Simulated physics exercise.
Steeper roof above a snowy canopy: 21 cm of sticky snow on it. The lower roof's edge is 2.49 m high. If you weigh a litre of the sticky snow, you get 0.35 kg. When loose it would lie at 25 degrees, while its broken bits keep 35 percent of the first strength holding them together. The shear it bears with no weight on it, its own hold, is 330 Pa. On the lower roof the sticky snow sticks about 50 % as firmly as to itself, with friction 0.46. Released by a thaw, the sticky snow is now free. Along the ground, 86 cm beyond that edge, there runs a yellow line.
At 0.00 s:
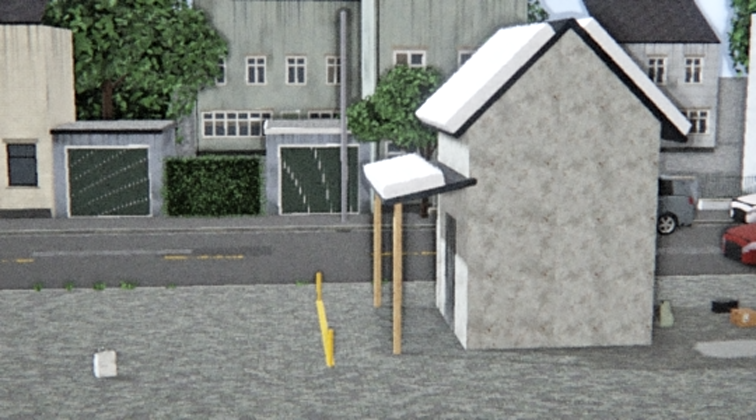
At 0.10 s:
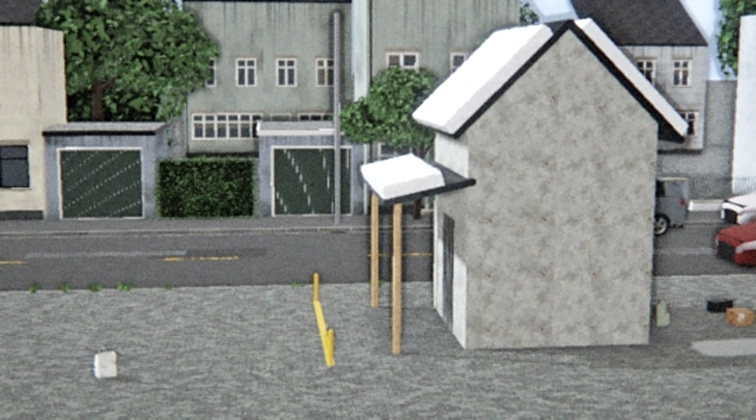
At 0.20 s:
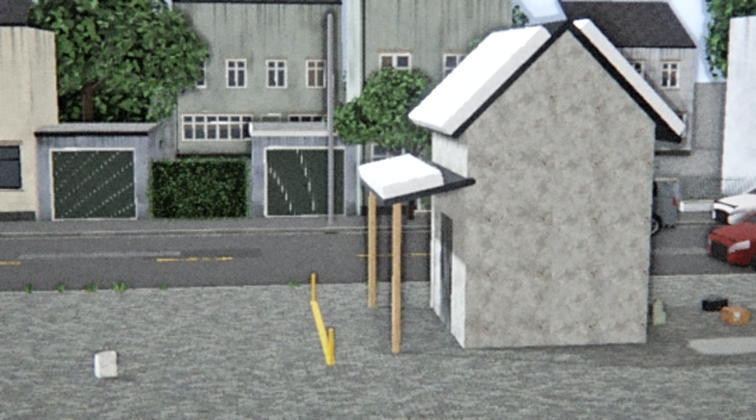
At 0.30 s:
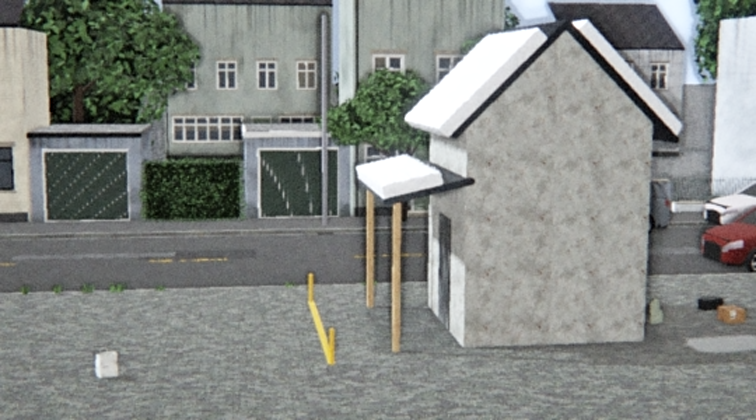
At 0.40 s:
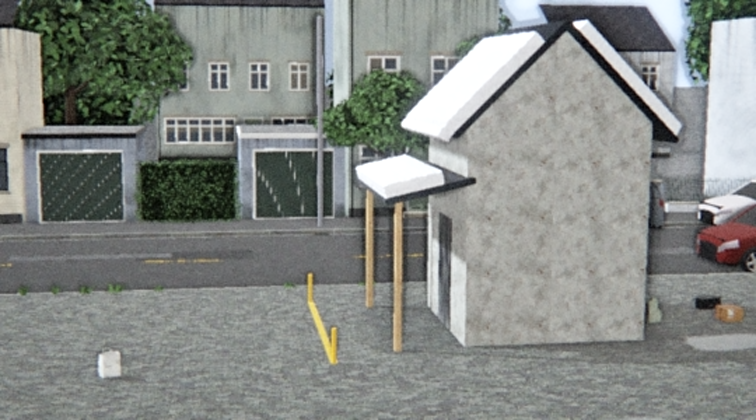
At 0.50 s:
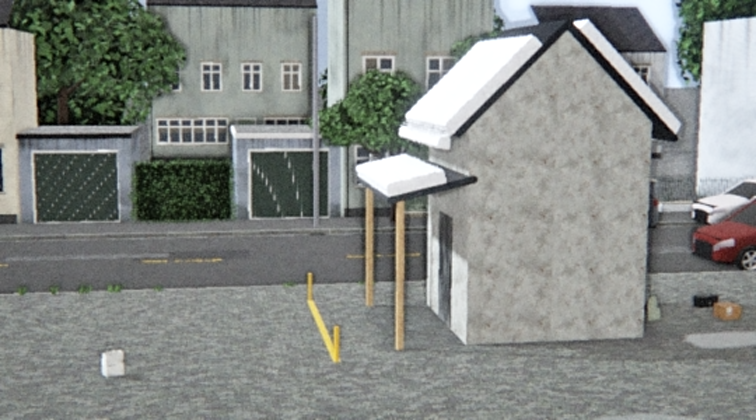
To begin with, white snow covers a small grey building's steep roof and the lower canopy on wooden posts, near a yellow line. As the view shifts gently, the upper snow creeps down the left slope, then pokes slightly past the eave and begins cracking, while the canopy's snow stays put.
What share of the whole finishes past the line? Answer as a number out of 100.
I would say 44 per cent of the whole.
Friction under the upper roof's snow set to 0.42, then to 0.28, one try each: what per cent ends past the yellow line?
About 55 % in the first try and about 60 % in the second.
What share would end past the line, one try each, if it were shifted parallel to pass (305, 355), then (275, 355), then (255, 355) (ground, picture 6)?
First try 30 per cent, second 16 per cent, third 12 per cent.
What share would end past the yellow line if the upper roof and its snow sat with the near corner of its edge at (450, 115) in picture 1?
It would then be around 55 percent.
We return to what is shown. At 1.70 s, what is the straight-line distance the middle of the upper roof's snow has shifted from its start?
I'd reckon close to 2.4 m.
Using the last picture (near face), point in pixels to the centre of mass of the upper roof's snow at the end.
Near face, approx. (331, 296).
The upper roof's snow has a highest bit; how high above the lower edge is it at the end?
0.5 m.
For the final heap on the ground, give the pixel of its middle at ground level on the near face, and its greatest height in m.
Around (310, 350); it stands about 0.3 m.
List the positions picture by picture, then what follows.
Foremost bit of the sticky snow at (452, 121), in the first frame.
Foremost bit of the sticky snow at (451, 122), its middle shifted 10 mm, in the second frame.
Foremost bit of the sticky snow at (449, 125), its middle shifted 3.9 cm, 1 % of it past the upper edge, in one piece, in the third frame.
Foremost bit of the sticky snow at (447, 121), its middle shifted 8.9 cm, 4 % of it past the upper edge, in one piece, in the fourth frame.
Foremost bit of the sticky snow at (445, 131), its middle shifted 16 cm, 7 % of it past the upper edge, cracking, in the fifth frame.
Foremost bit of the sticky snow at (441, 137), its middle shifted 25 cm, 12 % of it past the upper edge, cracking, in the sixth frame.
After 1.05 s, none is below the lower edge and 0 % is past the line.
After 1.70 s, 8 % is below the lower edge and 0 % is past the line.
After 2.35 s, 60 % is below the lower edge and 39 % is past the line.
After 3.00 s, 63 % is below the lower edge and 44 % is past the line.
After 3.40 s, 63 % is below the lower edge and 44 % is past the line.
